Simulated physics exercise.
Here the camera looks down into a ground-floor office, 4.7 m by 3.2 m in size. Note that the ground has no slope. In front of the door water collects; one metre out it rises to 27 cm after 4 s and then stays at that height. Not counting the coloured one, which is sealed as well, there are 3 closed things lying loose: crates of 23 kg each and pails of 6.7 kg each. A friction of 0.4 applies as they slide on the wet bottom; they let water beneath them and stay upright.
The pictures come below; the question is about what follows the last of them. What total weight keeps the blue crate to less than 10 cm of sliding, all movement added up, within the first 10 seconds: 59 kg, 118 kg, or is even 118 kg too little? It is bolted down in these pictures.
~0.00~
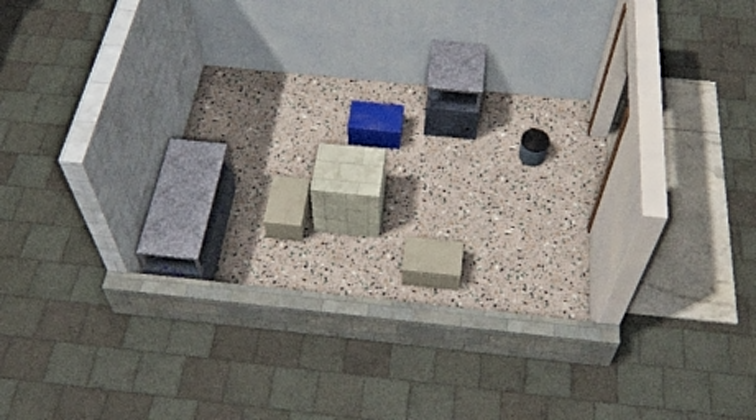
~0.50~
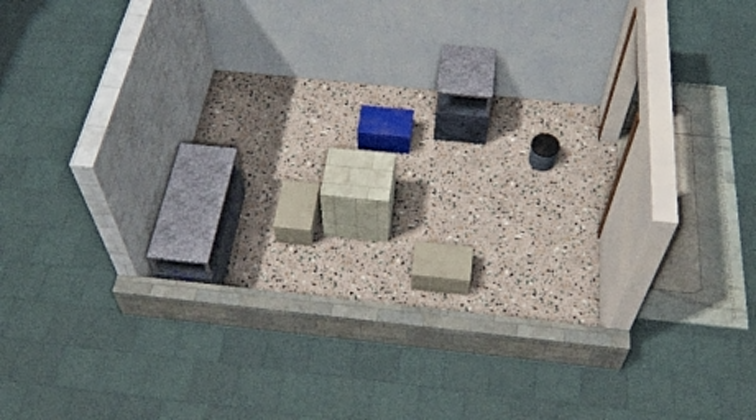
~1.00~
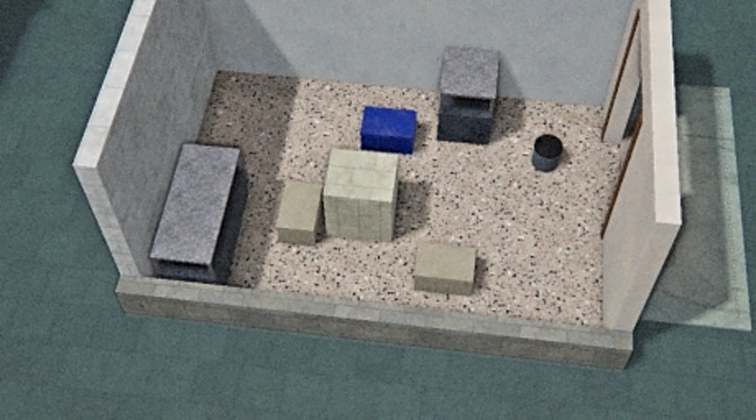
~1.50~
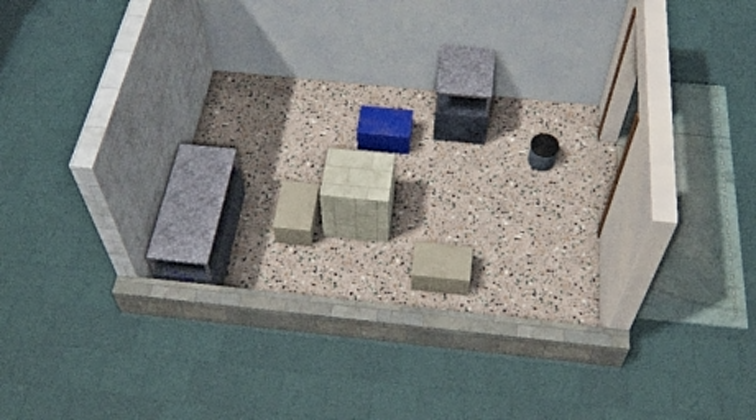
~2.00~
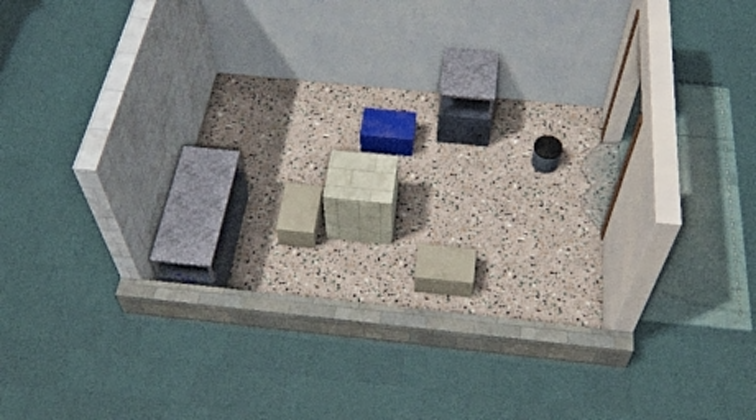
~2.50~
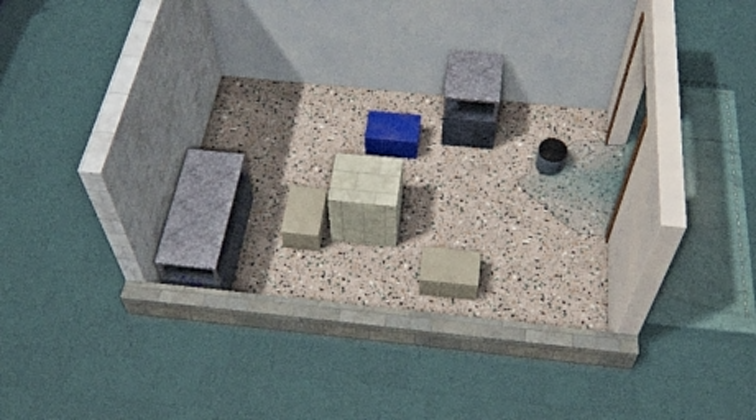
59 kg is enough.
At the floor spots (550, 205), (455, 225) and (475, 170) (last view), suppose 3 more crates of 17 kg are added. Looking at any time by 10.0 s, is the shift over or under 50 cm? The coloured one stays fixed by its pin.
The first comes out above the threshold, the second above the threshold, the third above the threshold.
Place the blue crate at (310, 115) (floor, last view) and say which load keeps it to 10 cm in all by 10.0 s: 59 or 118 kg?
Well, any option works.
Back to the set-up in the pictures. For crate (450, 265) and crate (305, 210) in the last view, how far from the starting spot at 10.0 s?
Respectively 60 and 30 cm.
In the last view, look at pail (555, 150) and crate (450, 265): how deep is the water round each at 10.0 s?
Depth approx. 20 cm / 9 cm.
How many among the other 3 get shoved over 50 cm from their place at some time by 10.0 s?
2 in all.
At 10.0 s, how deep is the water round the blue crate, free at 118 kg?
Around 15 cm.
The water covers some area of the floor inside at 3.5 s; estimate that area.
About 4.0 m2.
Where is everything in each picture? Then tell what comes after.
The first picture shows the blue crate at (376, 116), on the bottom; water covers 0.0 m2; 0 of 4 have shifted.
The second picture shows the blue crate at (386, 121), on the bottom; water covers 0.0 m2; 0 of 4 have shifted.
The third picture shows the blue crate at (389, 122) rests on the ground; water covers 0.0 m2; 0 of 4 have shifted.
The fourth picture shows the blue crate at (385, 121) rests on the ground; 0.0 m2 under water; 0 of 4 have shifted.
The fifth picture shows the blue crate at (388, 123), on the bottom; water covers 0.2 m2; 0 of 4 have shifted.
The sixth picture shows the blue crate at (393, 126) rests on the ground; 0.8 m2 under water; 0 of 4 have shifted.
After 3.5 s the blue crate would be 0 cm from its start with 59 kg and 0 cm from its start with 118 kg; 0 cm of water round it then.
After 4.5 s the blue crate would be 0 cm from its start with 59 kg and 0 cm from its start with 118 kg; 2 cm of water round it then.
After 7.0 s the blue crate would be 0 cm from its start with 59 kg and 0 cm from its start with 118 kg; 7 cm of water round it then.
After 10.0 s the blue crate would be 0 cm from its start with 59 kg and 0 cm from its start with 118 kg; 15 cm of water round it then.
